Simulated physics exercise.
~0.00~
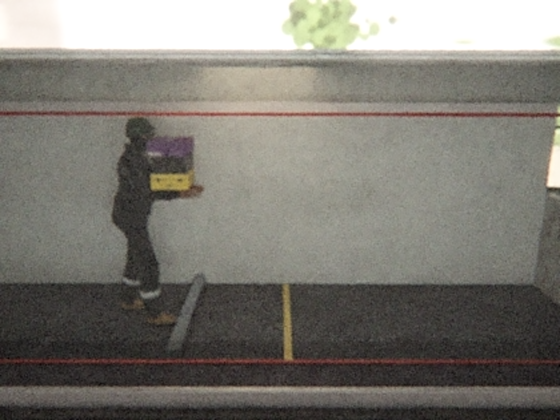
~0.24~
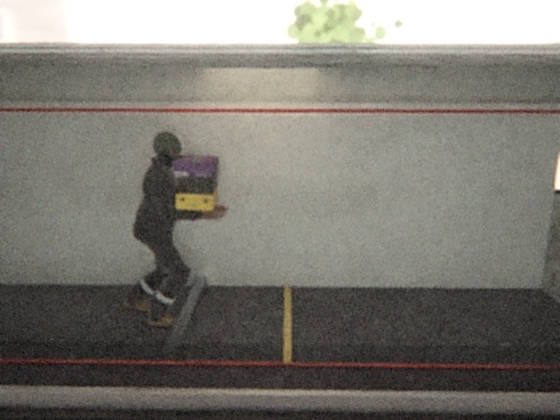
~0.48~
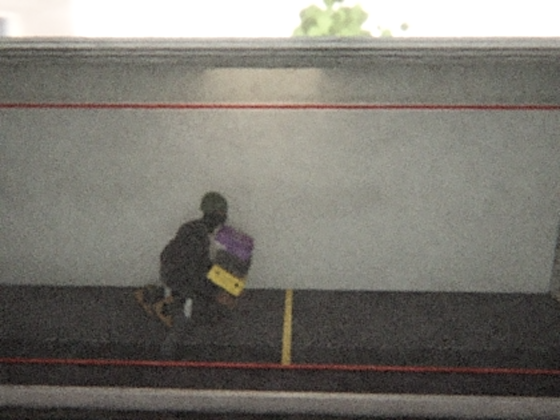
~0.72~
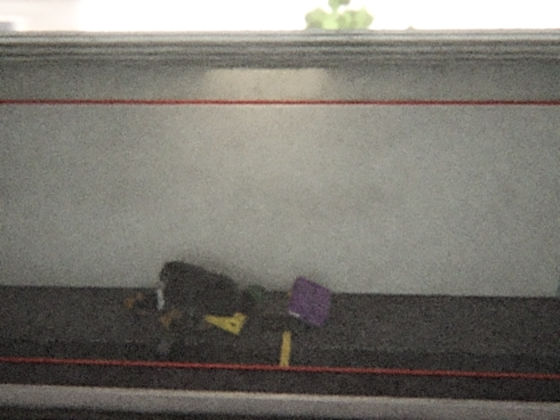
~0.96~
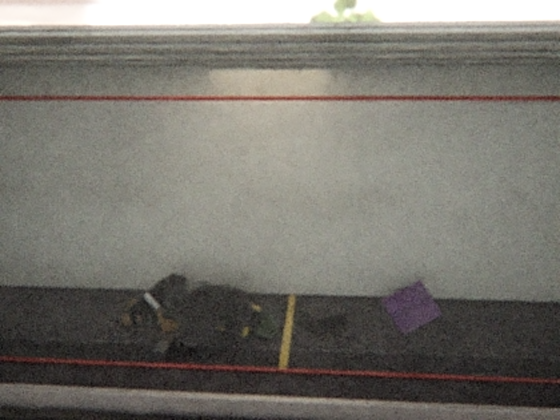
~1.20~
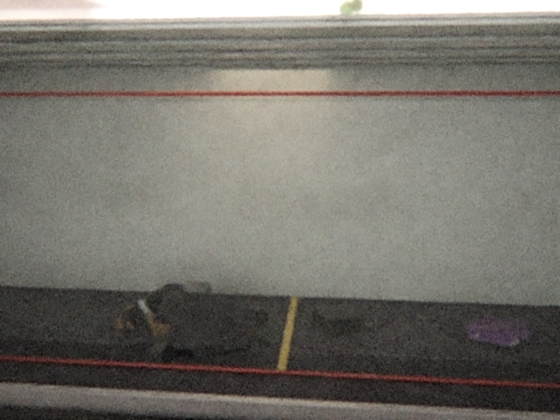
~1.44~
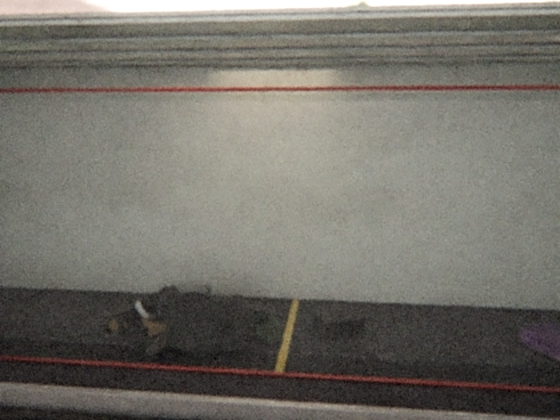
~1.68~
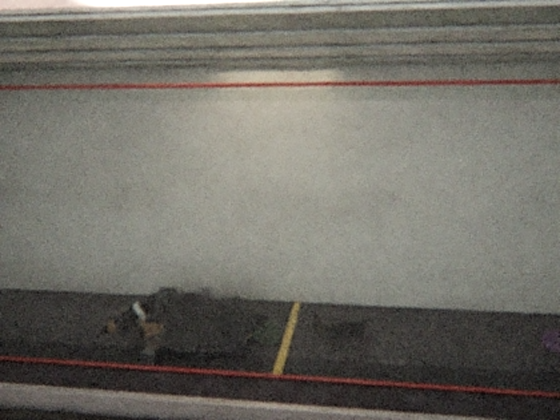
In a grey-walled rail car, a porter carrying stacked containers pitches forward over a low rail and collapses short of a yellow line, while the purple carton tumbles far right past it, a black toolbox stops just beyond it, and the porter lies still.
